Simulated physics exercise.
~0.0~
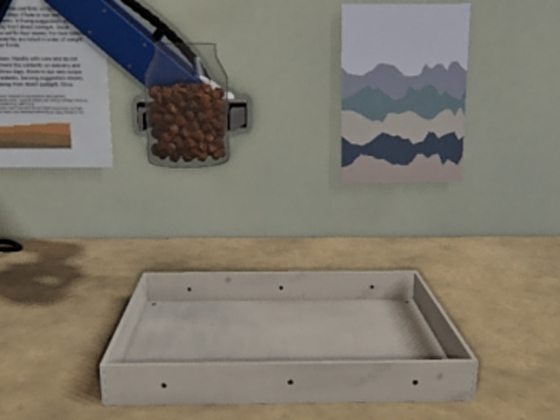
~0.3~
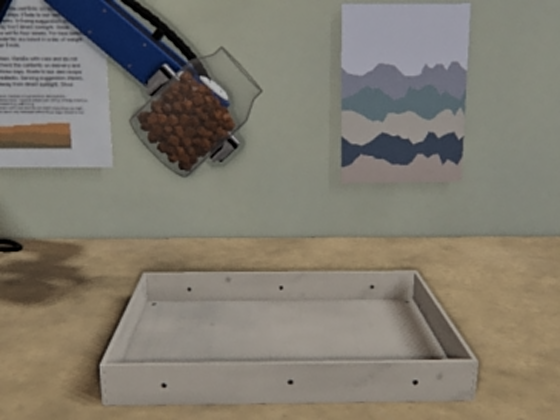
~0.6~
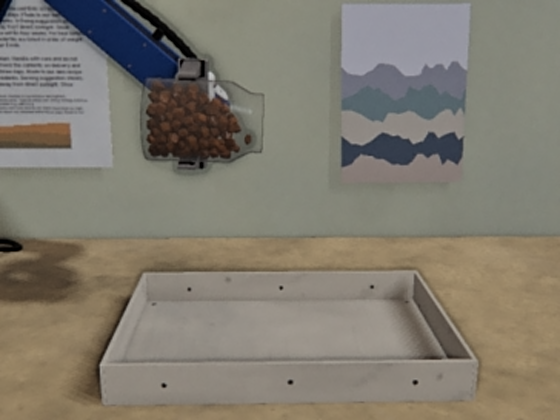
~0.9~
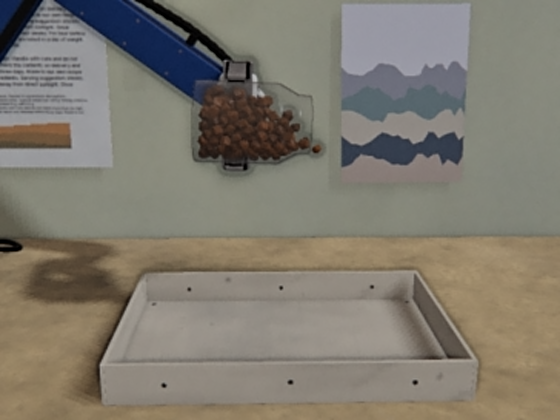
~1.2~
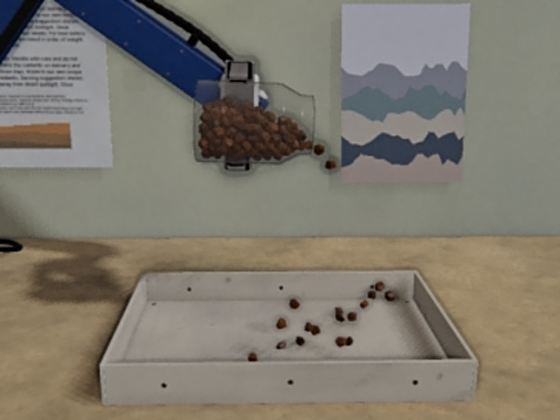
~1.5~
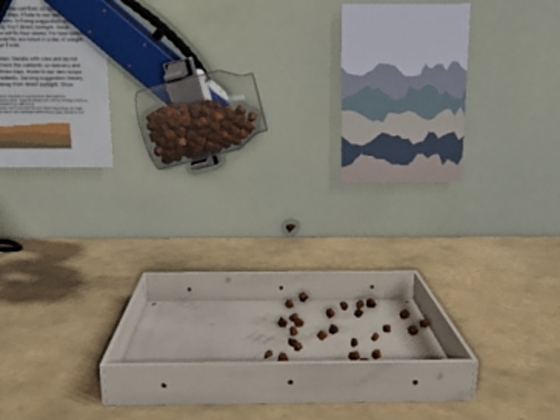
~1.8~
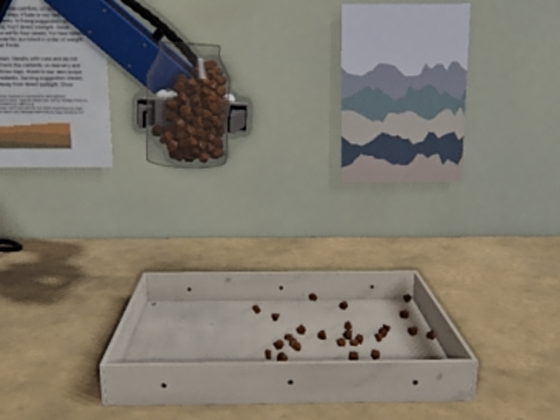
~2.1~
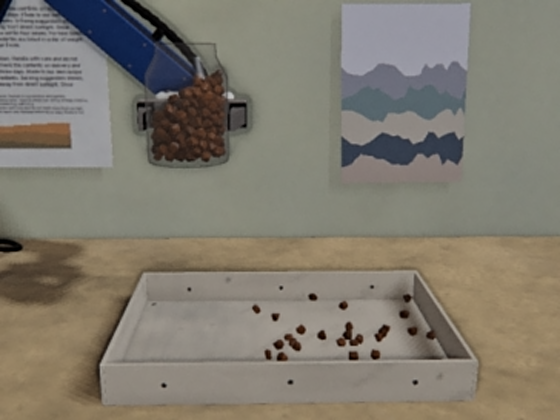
On a tabletop, a blue robotic arm tipping a clear jar, spilling some brown pellets into a pale tray, then righting it.
